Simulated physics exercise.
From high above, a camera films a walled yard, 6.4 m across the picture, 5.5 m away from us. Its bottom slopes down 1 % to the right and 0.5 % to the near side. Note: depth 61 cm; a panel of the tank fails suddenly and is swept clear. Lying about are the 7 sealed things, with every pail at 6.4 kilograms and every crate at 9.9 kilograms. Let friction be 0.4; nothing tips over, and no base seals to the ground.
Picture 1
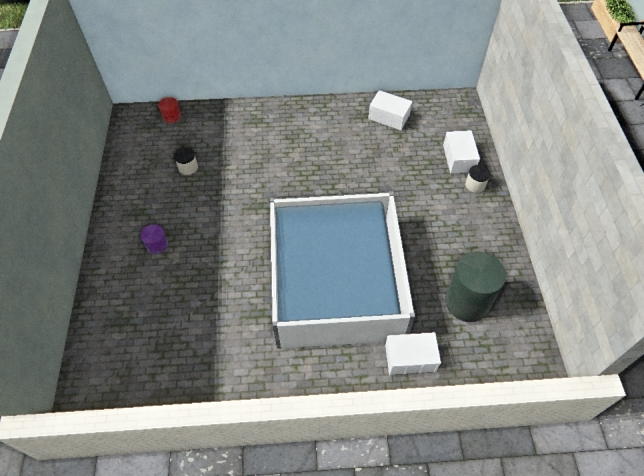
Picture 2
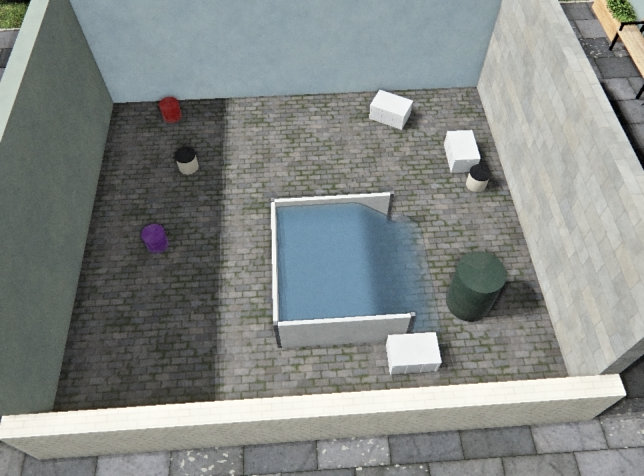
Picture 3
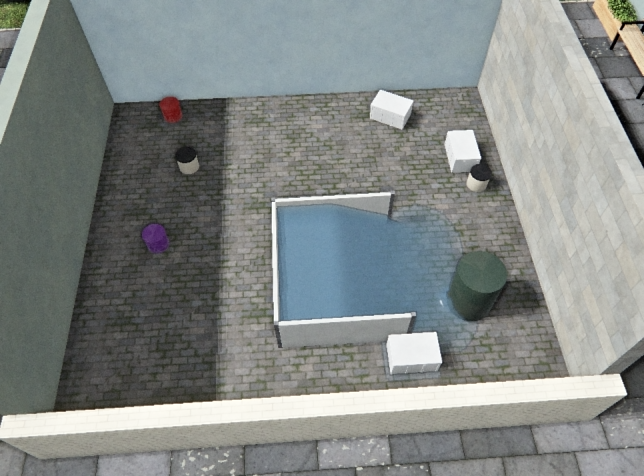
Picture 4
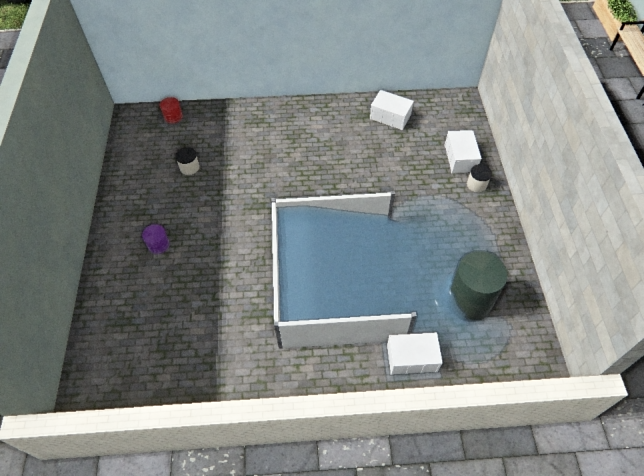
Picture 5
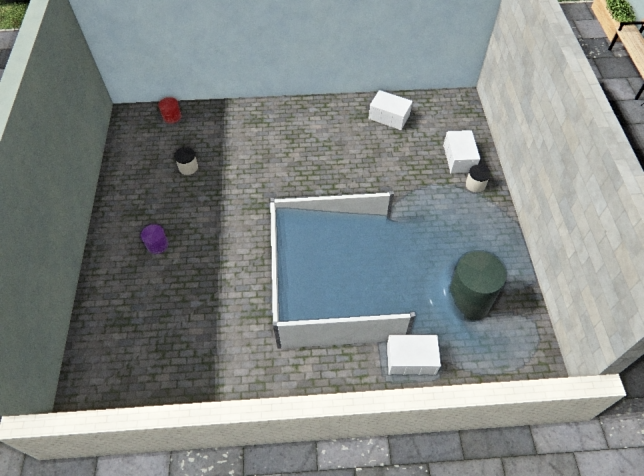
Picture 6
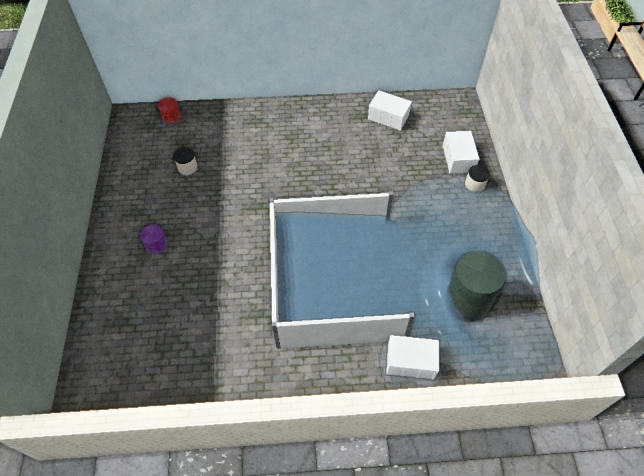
Water held in a square, white-walled tank in the middle of a paved, walled yard pours out when the tank's right panel vanishes. It spreads right across the paving, surrounds the dark green barrel and reaches the right wall, while the barrel, white blocks and small pails stay in place.
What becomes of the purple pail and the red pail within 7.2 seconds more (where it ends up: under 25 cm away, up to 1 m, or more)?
Result: The purple pail remains where it was; the red pail remains where it was.
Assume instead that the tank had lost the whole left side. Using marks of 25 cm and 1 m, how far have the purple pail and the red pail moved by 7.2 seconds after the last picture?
Then the purple pail goes a great distance and the red pail goes a great distance.
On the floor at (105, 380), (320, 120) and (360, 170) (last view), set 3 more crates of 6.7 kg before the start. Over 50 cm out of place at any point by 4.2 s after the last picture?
Note, same order as listed: Inside the limit, beyond the limit, inside the limit.
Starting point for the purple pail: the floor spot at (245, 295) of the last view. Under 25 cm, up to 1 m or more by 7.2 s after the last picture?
Observed: Object is barely disturbed.
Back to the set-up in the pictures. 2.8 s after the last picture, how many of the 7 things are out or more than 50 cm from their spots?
Result: 4.
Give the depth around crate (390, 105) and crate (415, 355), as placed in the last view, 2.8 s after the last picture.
First about 4 cm, second about 8 cm.
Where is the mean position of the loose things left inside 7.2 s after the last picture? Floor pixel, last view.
Roughly at (185, 186).
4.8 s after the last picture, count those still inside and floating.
The count is 0.
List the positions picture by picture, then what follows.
The first picture shows the purple pail at (152, 234) rests on the ground; the red pail at (168, 104) rests on the ground; 2.7 m2 under water; 0 of 7 have shifted.
The second picture shows the purple pail at (153, 233), on the bottom; the red pail at (168, 103), on the bottom; 3.7 m2 under water; 0 of 7 have shifted.
The third picture shows the purple pail at (153, 233), on the bottom; the red pail at (169, 103) rests on the ground; water covers 4.7 m2; 0 of 7 have shifted.
The fourth picture shows the purple pail at (154, 234) rests on the ground; the red pail at (169, 104) rests on the ground; 5.8 m2 under water; 0 of 7 have shifted.
The fifth picture shows the purple pail at (152, 234), on the bottom; the red pail at (168, 104) rests on the ground; 7.1 m2 under water; 0 of 7 have shifted.
The sixth picture shows the purple pail at (151, 234) rests on the ground; the red pail at (167, 104), on the bottom; 8.0 m2 under water; 0 of 7 have shifted.
Then, 0.9 s after the last picture the purple pail is near (151, 234), 0.0 m from its start, aground; the red pail is near (167, 104), 0.0 m from its start, aground; 1 afloat.
Then, 2.8 s after the last picture the purple pail is near (151, 234), 0.0 m from its start, aground; the red pail is near (167, 104), 0.0 m from its start, aground; 3 afloat.
Then, 4.8 s after the last picture the purple pail is near (151, 234), 0.0 m from its start, aground; the red pail is near (165, 104), 0.0 m from its start, aground; 0 afloat.
Then, 7.2 s after the last picture the purple pail is near (151, 234), 0.0 m from its start, aground; the red pail is near (165, 104), 0.0 m from its start, aground; 1 afloat.
